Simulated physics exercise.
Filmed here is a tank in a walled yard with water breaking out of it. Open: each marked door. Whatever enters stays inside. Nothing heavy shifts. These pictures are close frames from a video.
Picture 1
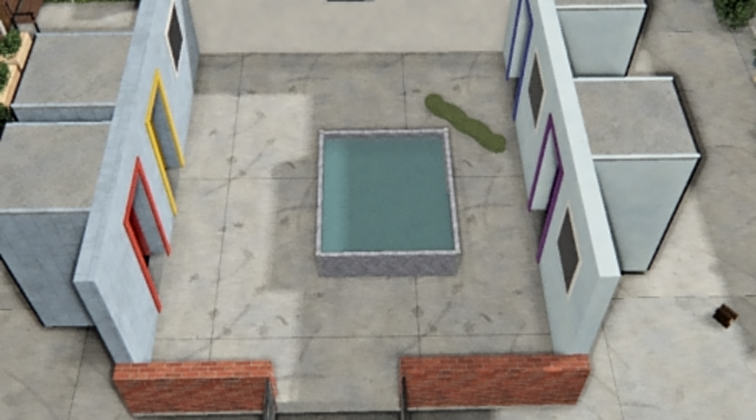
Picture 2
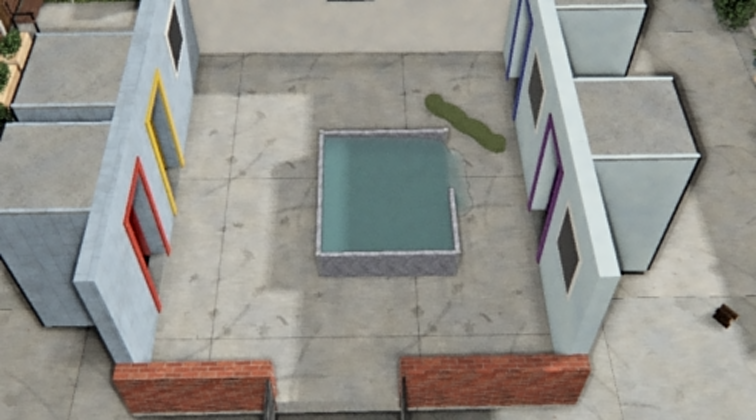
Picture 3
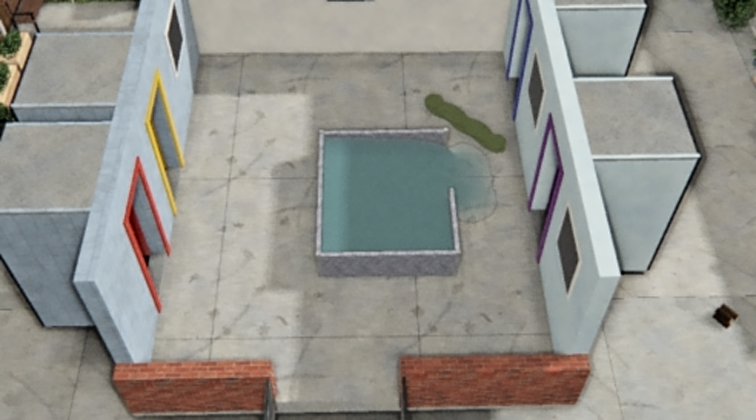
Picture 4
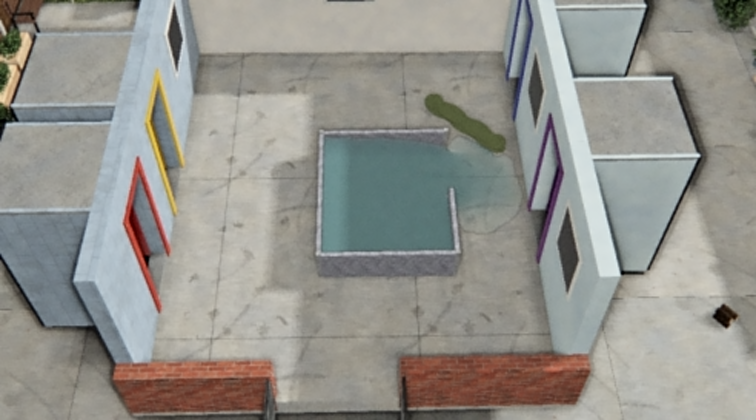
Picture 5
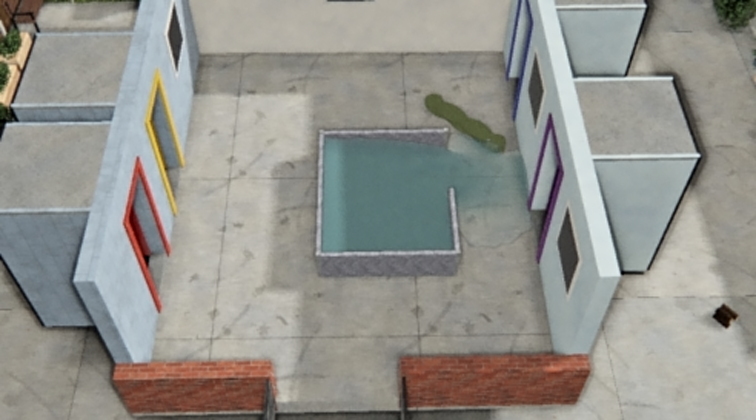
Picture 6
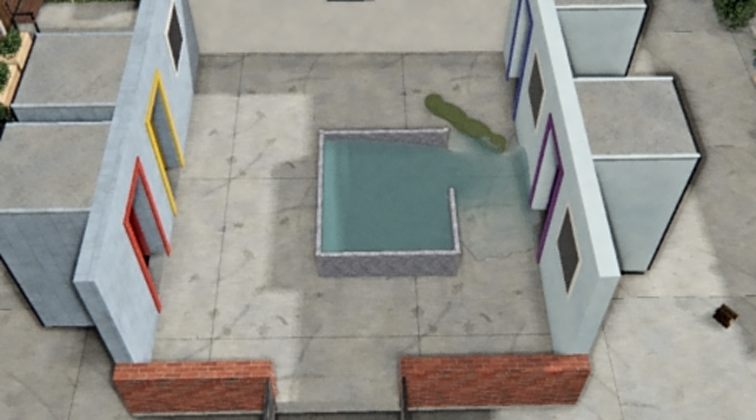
Square tank of water in a walled yard, its right side opening and water pouring out and spreading across the concrete.
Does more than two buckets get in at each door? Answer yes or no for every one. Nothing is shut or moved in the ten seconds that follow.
Yellow door: No, blue door: No, purple door: Yes, red door: No.
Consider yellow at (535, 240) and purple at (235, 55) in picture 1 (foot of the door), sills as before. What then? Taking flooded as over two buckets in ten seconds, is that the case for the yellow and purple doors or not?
Looking at it, I'd say the yellow one breaks the limit and the purple one is safe.
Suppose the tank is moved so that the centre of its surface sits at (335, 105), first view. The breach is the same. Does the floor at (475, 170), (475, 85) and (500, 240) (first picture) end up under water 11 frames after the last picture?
Points in order: Inundated; inundated; inundated.
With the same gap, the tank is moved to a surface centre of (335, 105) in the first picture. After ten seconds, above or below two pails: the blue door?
Blue door: Overshoots.
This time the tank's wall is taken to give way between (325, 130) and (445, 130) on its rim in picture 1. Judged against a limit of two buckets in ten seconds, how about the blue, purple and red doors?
Door by door, the blue door crosses the threshold, then the purple door misses the threshold, then the red door misses the threshold.
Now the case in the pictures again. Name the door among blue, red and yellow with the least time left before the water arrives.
It's the door marked blue.
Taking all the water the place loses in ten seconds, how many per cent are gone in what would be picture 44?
Near 60 %.
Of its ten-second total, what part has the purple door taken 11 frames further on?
I make it 25 per cent.
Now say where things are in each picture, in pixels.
Still water in the open tank at (386, 192), in the first picture.
The front is at (462, 212), out from the gap at (445, 175), in the second picture.
Water pours out at (445, 176) and has run to (469, 148), in the third picture.
The front is at (516, 203), out from the gap at (445, 176), in the fourth picture.
Water pours out at (445, 177) and has run to (530, 223), in the fifth picture.
Water pours out at (445, 176) and has run to (533, 241), in the sixth picture.
A moment on, water covers 10 % of the floor; the yellow door not reached, the blue door wet at the sill, nothing in, the purple door under two buckets in, the red door not reached.
Next, water covers 30 % of the floor; the yellow door not reached, the blue door wet at the sill, nothing in, the purple door over two buckets in, the red door not reached.
Then, water covers 45 % of the floor; the yellow door not reached, the blue door wet at the sill, nothing in, the purple door over two buckets in, the red door not reached.
Later, water covers 80 % of the floor; the yellow door not reached, the blue door wet at the sill, nothing in, the purple door far over two buckets in, the red door not reached.
In the end, water covers 95 % of the floor; the yellow door wet at the sill, nothing in, the blue door wet at the sill, nothing in, the purple door far over two buckets in, the red door wet at the sill, nothing in.
